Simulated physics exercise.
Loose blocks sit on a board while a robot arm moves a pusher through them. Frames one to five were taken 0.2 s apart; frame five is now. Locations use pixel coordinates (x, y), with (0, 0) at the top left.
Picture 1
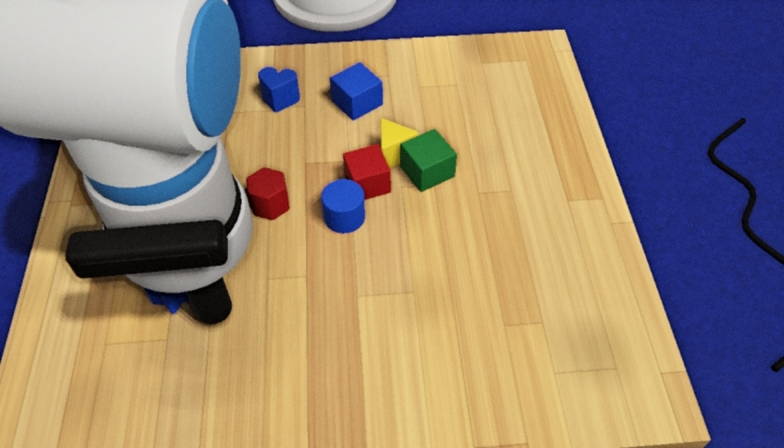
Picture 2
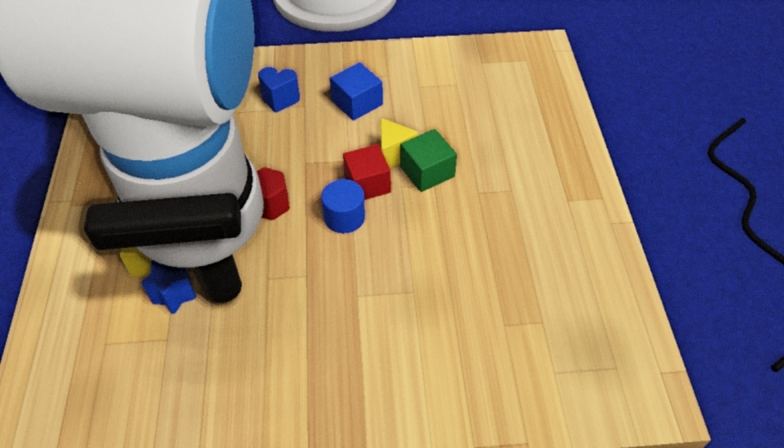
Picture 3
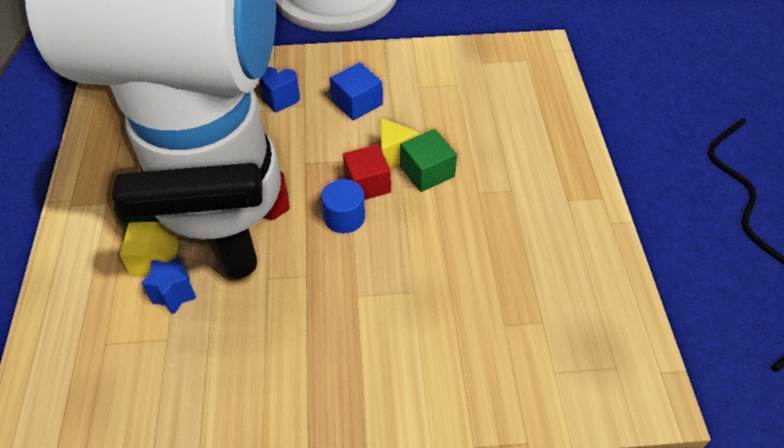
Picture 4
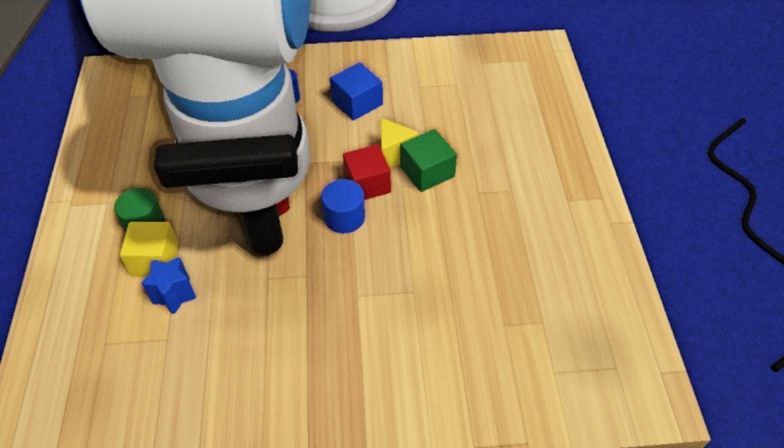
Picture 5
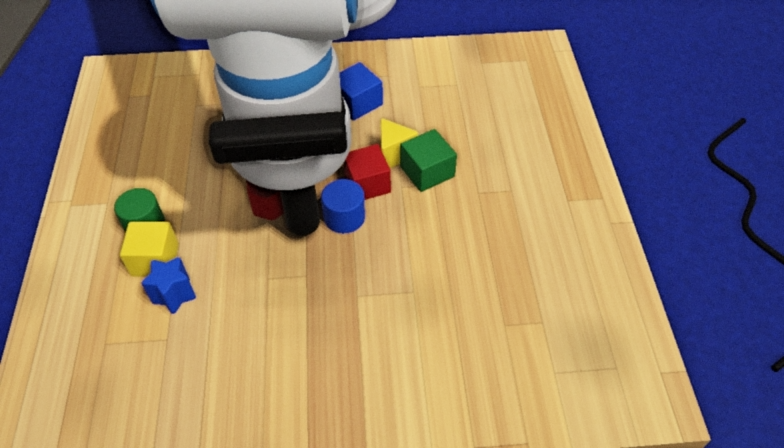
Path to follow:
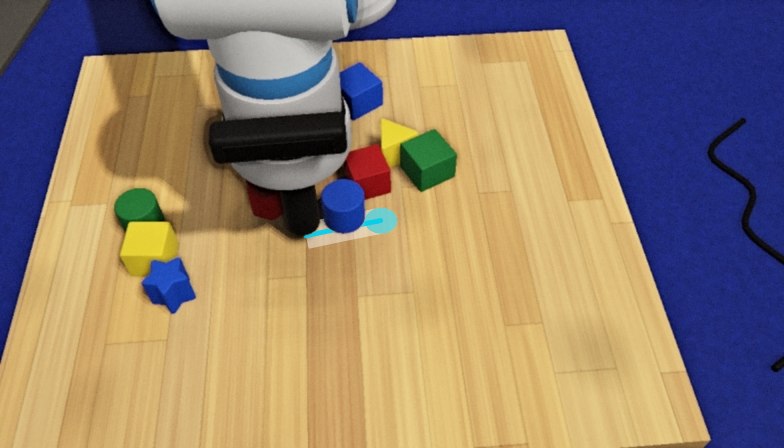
The footage shows a white and blue robot arm with a black pusher moving from the lower left of a wooden board up and right toward a cluster of coloured blocks, while the blocks stay where they are.
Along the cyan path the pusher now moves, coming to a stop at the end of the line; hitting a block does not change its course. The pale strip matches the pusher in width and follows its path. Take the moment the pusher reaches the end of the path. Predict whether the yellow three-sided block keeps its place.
It gets pushed out of place.
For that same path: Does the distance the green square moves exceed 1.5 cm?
In short: No.
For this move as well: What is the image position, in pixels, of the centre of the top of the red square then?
It comes to (388, 151).
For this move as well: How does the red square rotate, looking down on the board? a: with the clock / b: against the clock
That would be b.
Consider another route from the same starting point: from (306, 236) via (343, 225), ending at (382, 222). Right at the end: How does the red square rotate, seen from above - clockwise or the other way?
Seen from overhead, it turns anticlockwise.
The line goes in a line from (306, 236) to (381, 221).
What follows on the original path. Halfway along, pusher at (343, 216); blue cylinder at (374, 188); red square at (378, 154), turned 40° anticlockwise; yellow three-sided block at (398, 126).
At the end, pusher at (381, 209); blue cylinder at (408, 178); red square at (388, 151), turned 85° anticlockwise; yellow three-sided block at (397, 125), turned 15° clockwise; green square at (431, 145).
